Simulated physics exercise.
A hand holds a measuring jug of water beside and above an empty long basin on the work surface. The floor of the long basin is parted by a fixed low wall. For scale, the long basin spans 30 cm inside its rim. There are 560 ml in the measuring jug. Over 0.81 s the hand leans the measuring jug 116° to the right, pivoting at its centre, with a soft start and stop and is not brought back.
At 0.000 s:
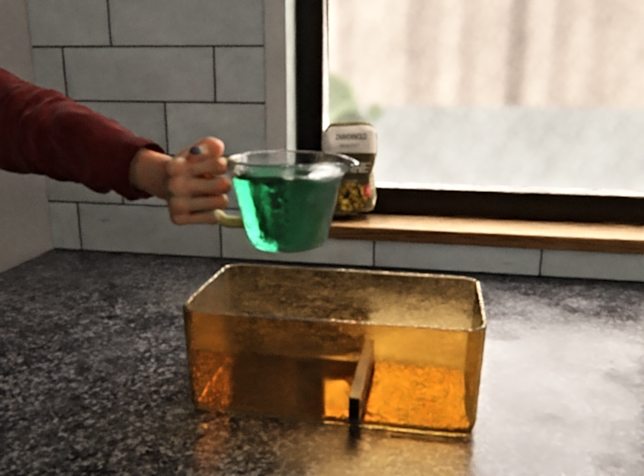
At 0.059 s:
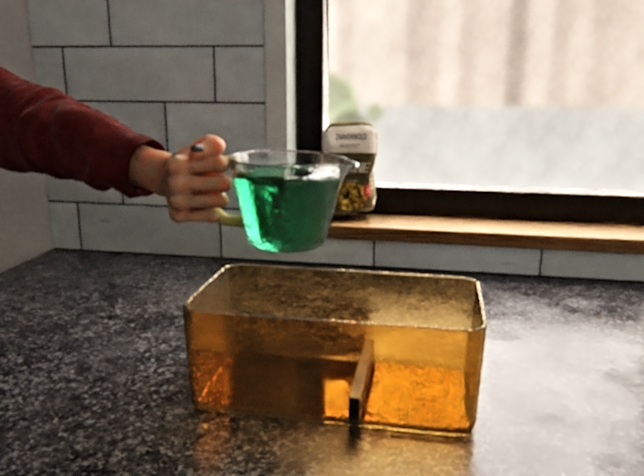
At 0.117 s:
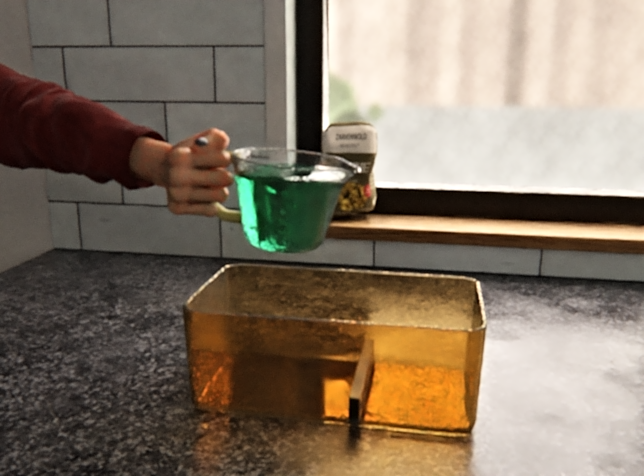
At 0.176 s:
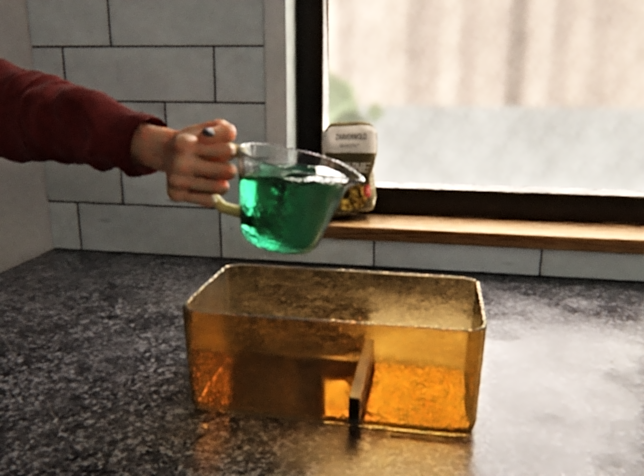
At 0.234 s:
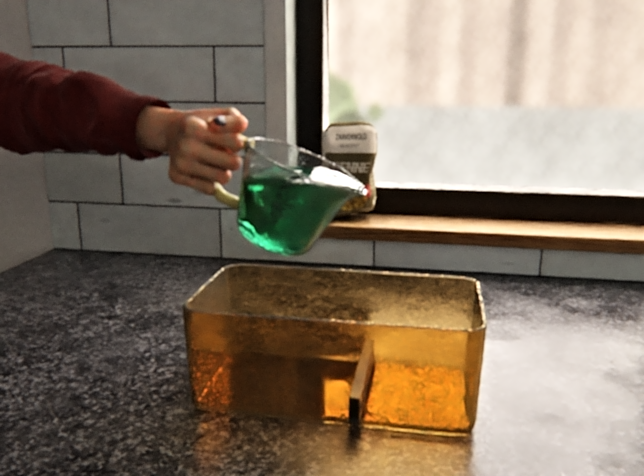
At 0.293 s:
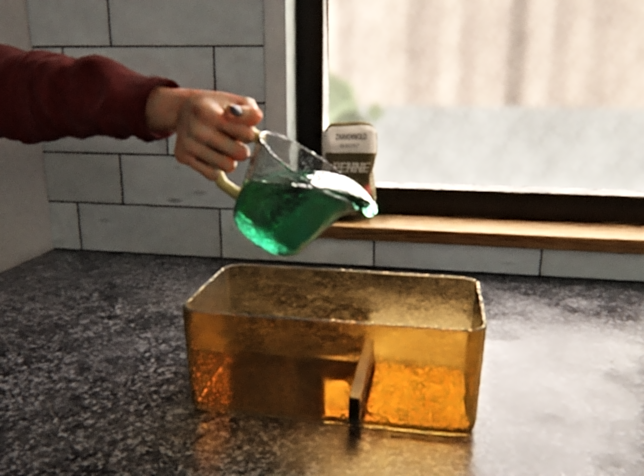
A hand tilts a glass jug of green liquid to the right above an amber basin.
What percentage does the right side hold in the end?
Roughly 68 per cent is past the wall.
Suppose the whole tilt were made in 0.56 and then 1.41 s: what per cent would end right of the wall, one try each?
In turn about 55 and 75 per cent.
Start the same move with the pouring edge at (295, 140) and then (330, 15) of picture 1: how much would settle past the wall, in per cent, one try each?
In turn about 25 and 65 per cent.
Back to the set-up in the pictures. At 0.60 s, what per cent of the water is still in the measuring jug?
Near 26 in a hundred.
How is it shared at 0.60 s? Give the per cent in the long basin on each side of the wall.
Left about 3, right about 50.
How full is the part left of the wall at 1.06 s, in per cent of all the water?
Near 28 in a hundred.
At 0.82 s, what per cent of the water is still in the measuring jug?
Near 1 in a hundred.
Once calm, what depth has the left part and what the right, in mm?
Some 6 mm on the left and 22 mm on the right.
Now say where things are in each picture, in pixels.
Tilt 0°; pouring edge (358, 162); surface from (239, 169) to (342, 172); the long basin's rim runs from (206, 286) to (481, 304); the wall's top is at (363, 366), in the first frame.
Tilt 2°; pouring edge (359, 164); surface from (240, 169) to (342, 173), in the second frame.
Tilt 6°; pouring edge (361, 170); surface from (242, 167) to (344, 176), in the third frame.
Tilt 13°; pouring edge (365, 180); surface from (246, 168) to (350, 179), in the fourth frame.
Tilt 22°; pouring edge (367, 193); surface from (249, 172) to (362, 186), in the fifth frame.
Tilt 34°; pouring edge (367, 208); surface from (249, 179) to (357, 195); 4 per cent is over the edge, in the sixth frame.
Then, 0.60 s in, the tilt is 97° and 27 per cent is still to pour, 3 is left of the wall and 51 right of it.
Then, 0.82 s in, the tilt is 116° and 1 per cent is still to pour, 24 is left of the wall and 74 right of it.
Then, 1.06 s in, the tilt is 116° and 0 per cent is still to pour, 27 is left of the wall and 72 right of it.
Then, 1.31 s in, the tilt is 116° and 0 per cent is still to pour, 30 is left of the wall and 69 right of it.
Finally, 30 per cent lies left of the wall, 68 right of it and 1 outside.
